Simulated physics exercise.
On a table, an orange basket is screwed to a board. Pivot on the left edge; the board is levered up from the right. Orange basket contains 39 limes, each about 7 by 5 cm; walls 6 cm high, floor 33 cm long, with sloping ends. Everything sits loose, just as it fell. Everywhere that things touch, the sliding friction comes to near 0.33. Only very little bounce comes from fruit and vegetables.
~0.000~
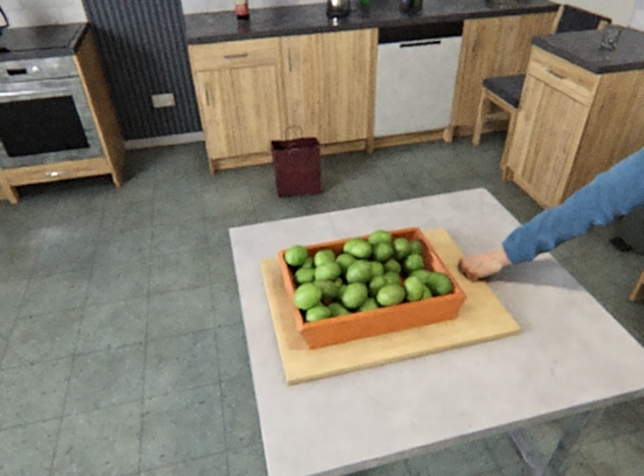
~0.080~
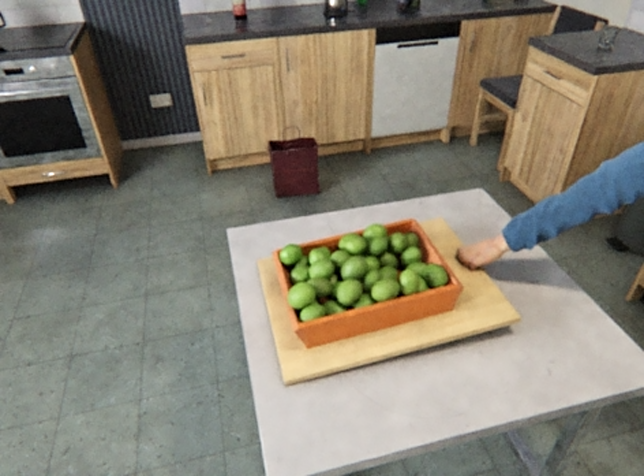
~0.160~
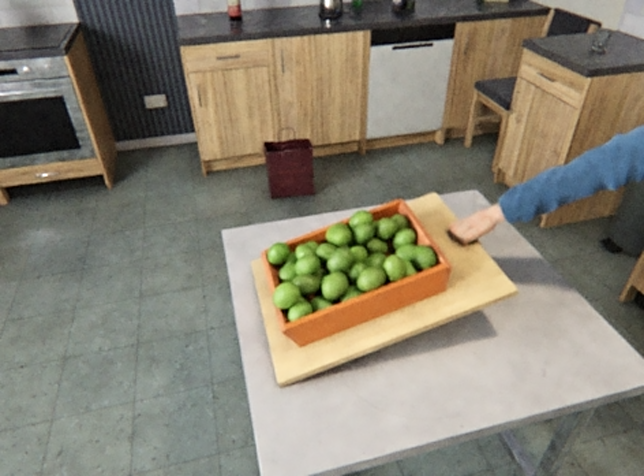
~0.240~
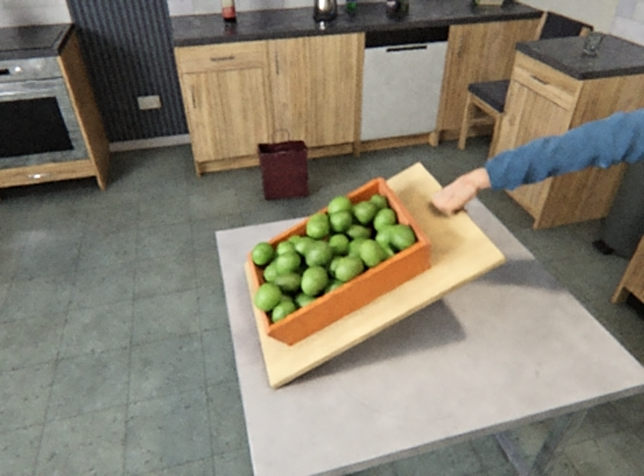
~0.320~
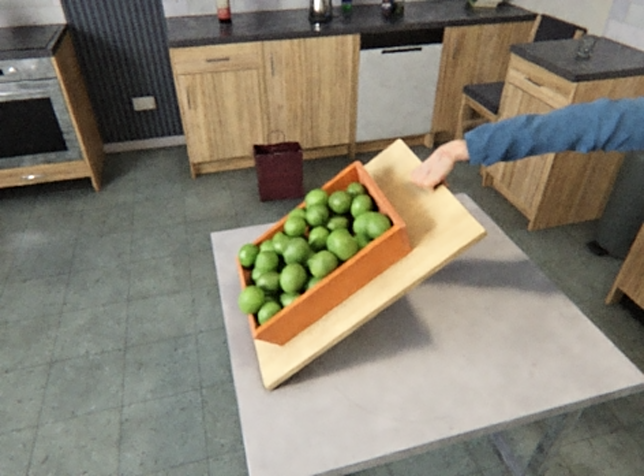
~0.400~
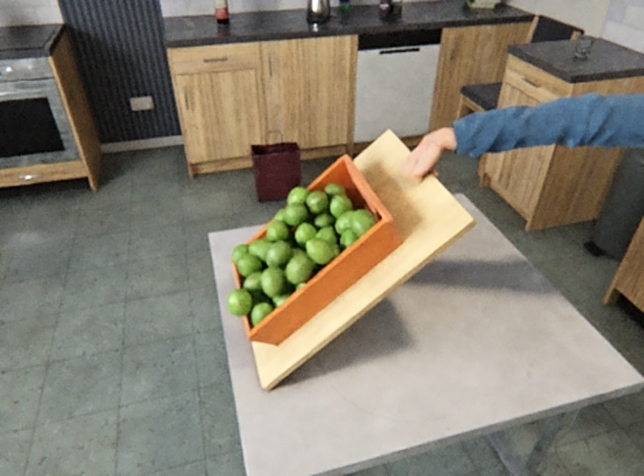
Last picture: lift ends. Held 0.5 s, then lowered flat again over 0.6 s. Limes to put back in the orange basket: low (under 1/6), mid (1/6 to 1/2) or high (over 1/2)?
Mid.
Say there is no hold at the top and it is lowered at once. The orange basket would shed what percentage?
In that case the orange basket sheds 20 percent of its load.
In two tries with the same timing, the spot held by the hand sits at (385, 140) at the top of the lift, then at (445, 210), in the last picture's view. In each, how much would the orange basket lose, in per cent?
Orange basket: 60 %, then 10 %.
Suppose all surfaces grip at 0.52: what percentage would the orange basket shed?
In that case the orange basket sheds 40 per cent of its load.
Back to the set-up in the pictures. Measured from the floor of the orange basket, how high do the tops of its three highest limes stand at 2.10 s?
Near 10 centimetres, I'd say.
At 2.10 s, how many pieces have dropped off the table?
The total is close to 10.
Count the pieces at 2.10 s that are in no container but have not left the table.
The count is about 3.
After 0.67 s, tilt 40°; the orange basket is down by 4 of 39.
After 1.01 s, tilt 36°; the orange basket is down by 10 of 39.
After 1.49 s, tilt 0°; the orange basket is down by 13 of 39.
Outcome (at 2.10 s), the orange basket is down by 13 of 39. Asked share, 13 of 39, 33 per cent.
